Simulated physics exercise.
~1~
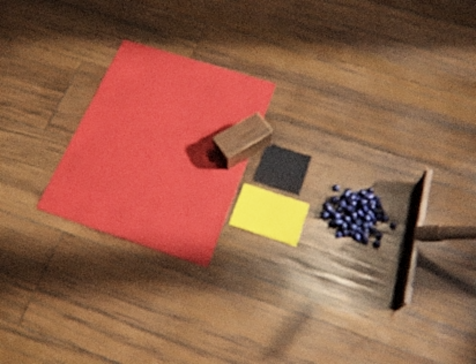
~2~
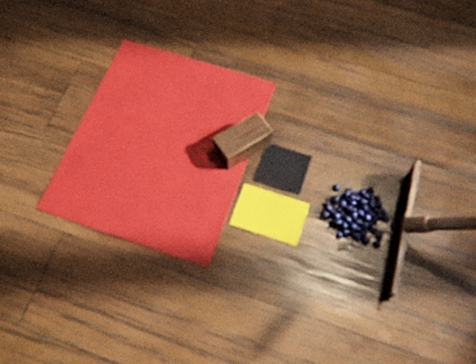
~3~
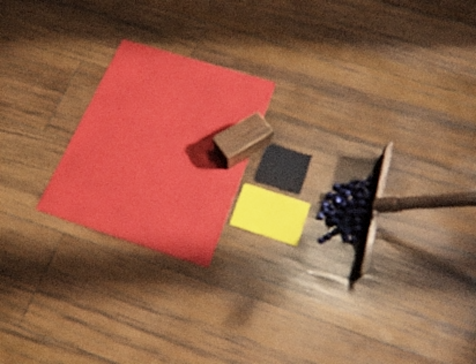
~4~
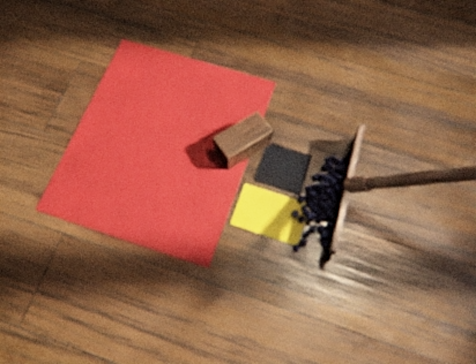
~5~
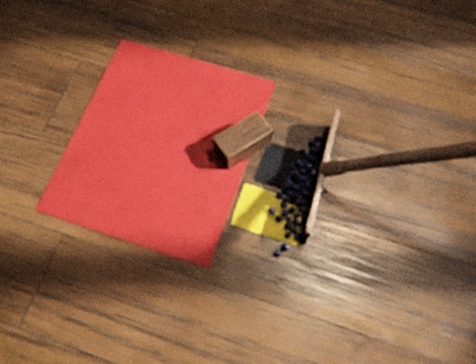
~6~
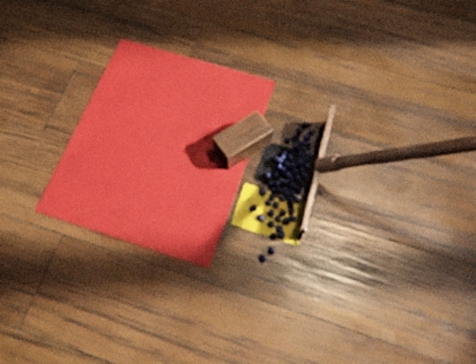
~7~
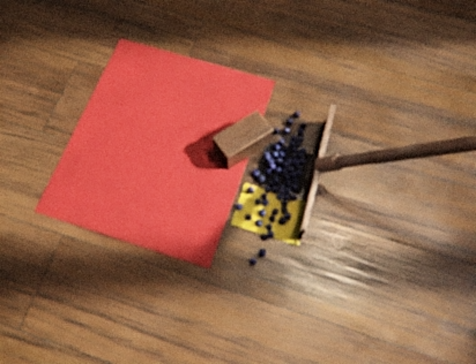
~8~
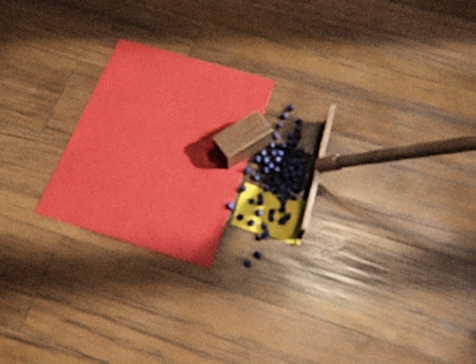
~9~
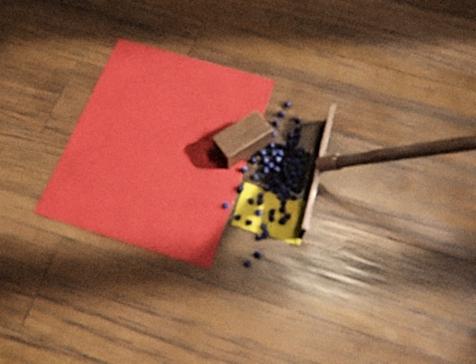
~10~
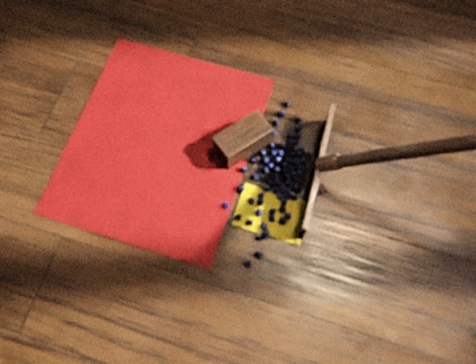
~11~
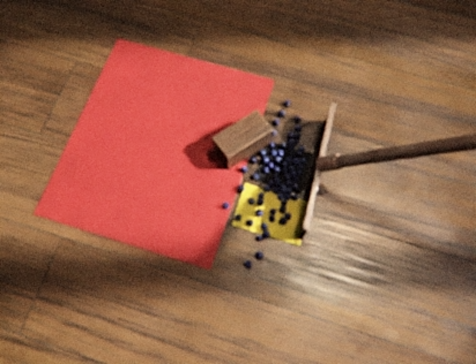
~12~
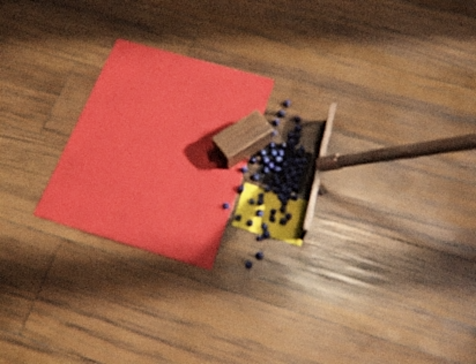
A squeegee pushing a pile of blueberries left onto black and yellow mats, then stopping with berries scattered beside a wooden block.
